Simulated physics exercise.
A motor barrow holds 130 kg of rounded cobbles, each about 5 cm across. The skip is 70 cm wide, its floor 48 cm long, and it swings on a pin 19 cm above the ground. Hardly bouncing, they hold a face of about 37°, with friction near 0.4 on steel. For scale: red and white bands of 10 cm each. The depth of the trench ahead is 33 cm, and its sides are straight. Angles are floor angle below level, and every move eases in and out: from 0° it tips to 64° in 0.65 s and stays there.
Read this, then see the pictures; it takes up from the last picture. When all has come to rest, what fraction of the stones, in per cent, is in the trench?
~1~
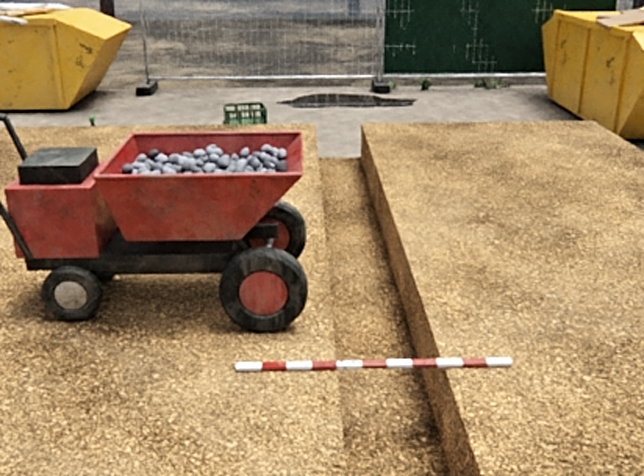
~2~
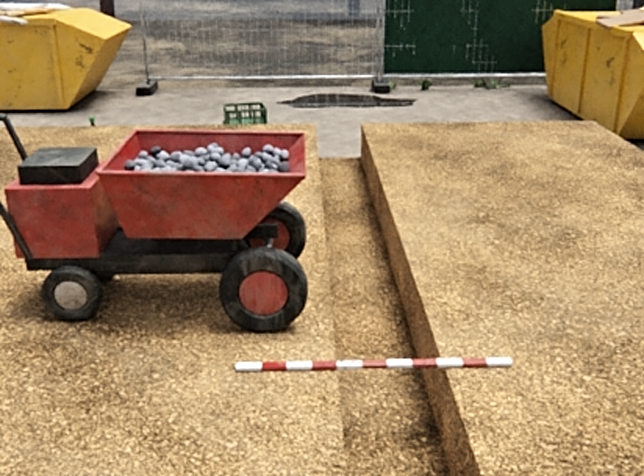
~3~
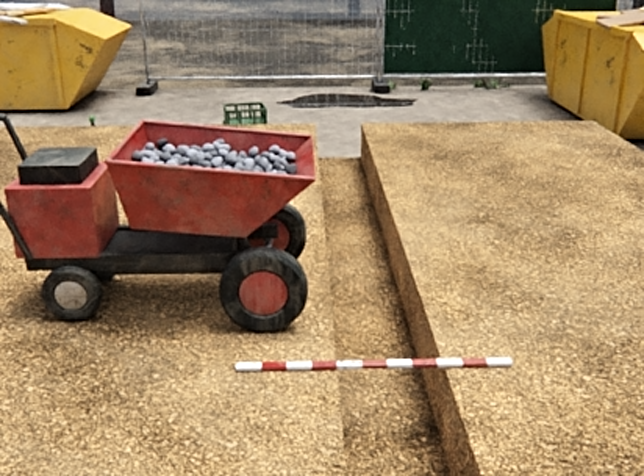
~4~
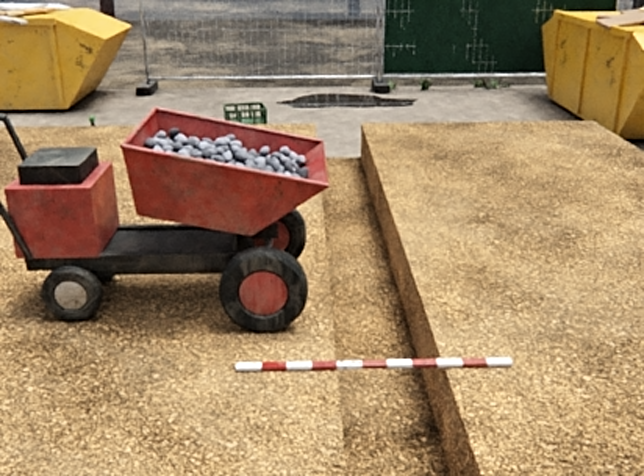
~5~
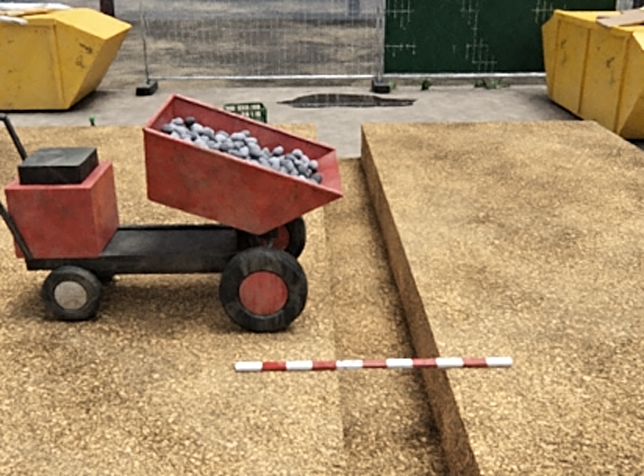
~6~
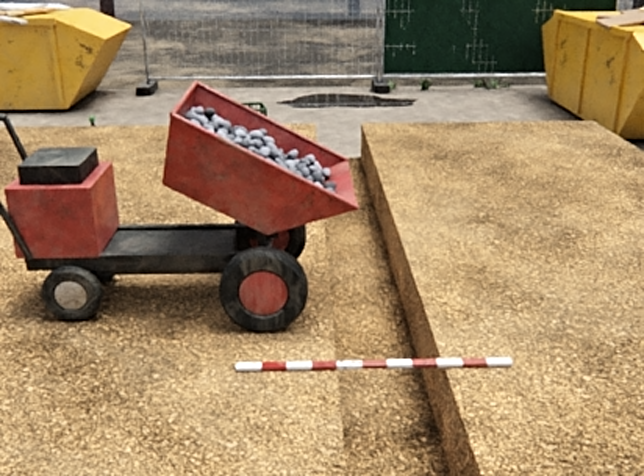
At the end about 43 per cent of the stones are there.
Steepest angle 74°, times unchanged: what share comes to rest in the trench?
The trench would hold about 35% of it.
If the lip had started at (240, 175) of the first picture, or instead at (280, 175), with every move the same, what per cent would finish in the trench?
That gives roughly 90 per cent and roughly 60 per cent.
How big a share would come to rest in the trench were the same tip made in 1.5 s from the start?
I'd put it at roughly 60 per cent.
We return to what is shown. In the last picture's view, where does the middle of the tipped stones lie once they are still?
I'd point to around (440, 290).
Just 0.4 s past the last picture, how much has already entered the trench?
About 10 per cent by then.
Then, 0.2 s after the last picture the floor is at 54°, 100 % in the skip; the foremost stones are at (365, 222).
Then, 0.4 s after the last picture the floor is at 64°, 85 % in the skip, 10 % in the trench, 5 % past the trench; the foremost stones are at (439, 267).
Then, 0.8 s after the last picture the floor is at 64°, 30 % in the skip, 16 % in the trench, 55 % past the trench; the foremost stones are at (579, 303).
Then, 2.8 s after the last picture the floor is at 64°, 0 % in the skip, 43 % in the trench, 57 % past the trench; the foremost stones are past the picture's edge.
